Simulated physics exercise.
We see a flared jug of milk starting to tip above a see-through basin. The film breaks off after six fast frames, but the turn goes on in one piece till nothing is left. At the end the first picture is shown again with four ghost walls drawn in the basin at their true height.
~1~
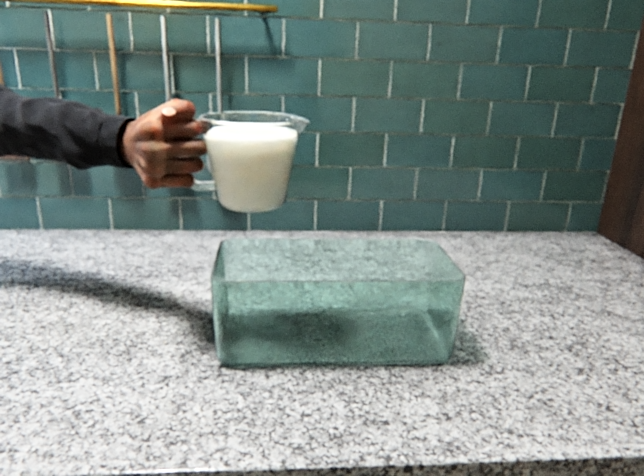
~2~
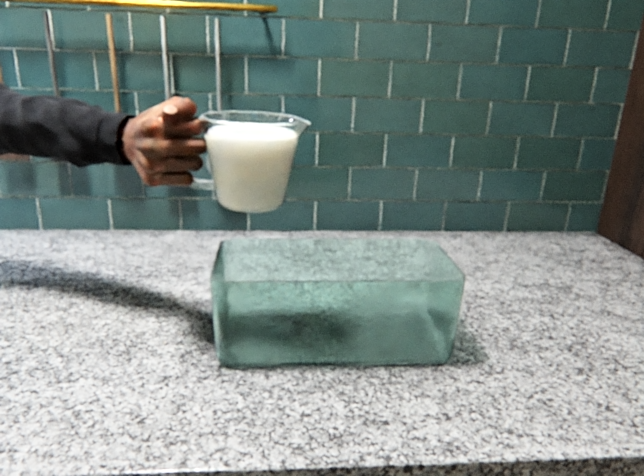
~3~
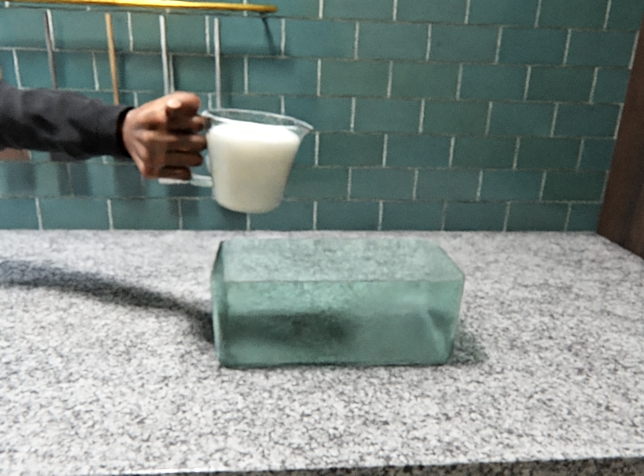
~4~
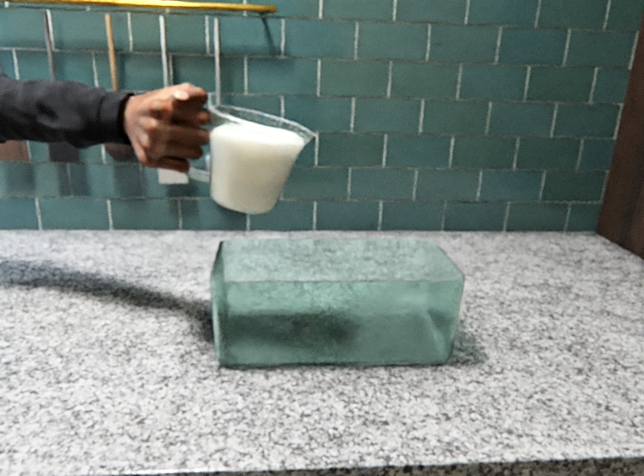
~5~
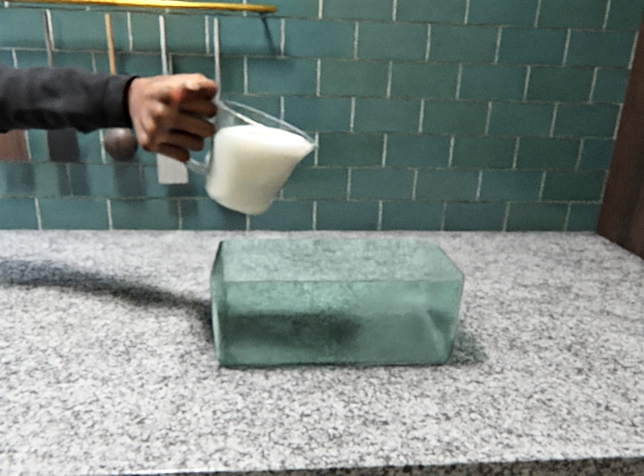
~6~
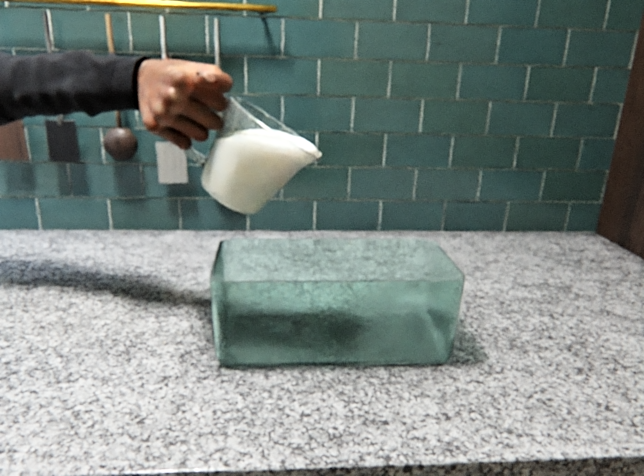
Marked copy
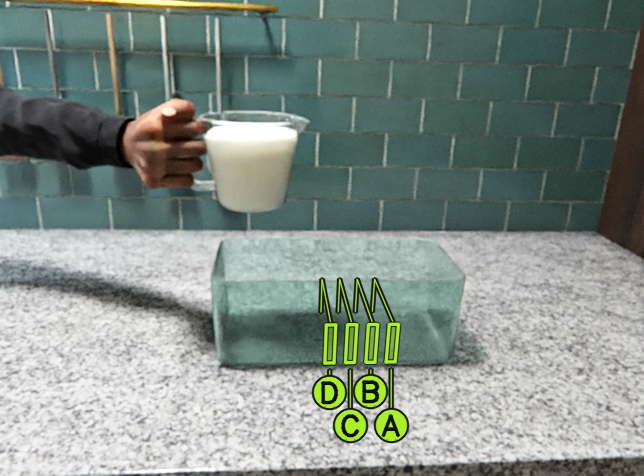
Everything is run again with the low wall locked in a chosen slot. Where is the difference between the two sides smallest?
Choose C.
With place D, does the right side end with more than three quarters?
Yes.
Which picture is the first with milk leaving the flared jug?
Picture 6.
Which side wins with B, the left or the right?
More ends on the left.
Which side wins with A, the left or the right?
The left side.
On the marked copy, A at (391, 369); B at (370, 369); C at (350, 369); D at (329, 370).
For place A, about 92 % ends left of the wall and 5 % right of it; 3 % is lost outside.
For place B, about 86 % ends left of the wall and 12 % right of it.
For place C, about 50 % ends left of the wall and 48 % right of it.
For place D, about 7 % ends left of the wall and 92 % right of it.
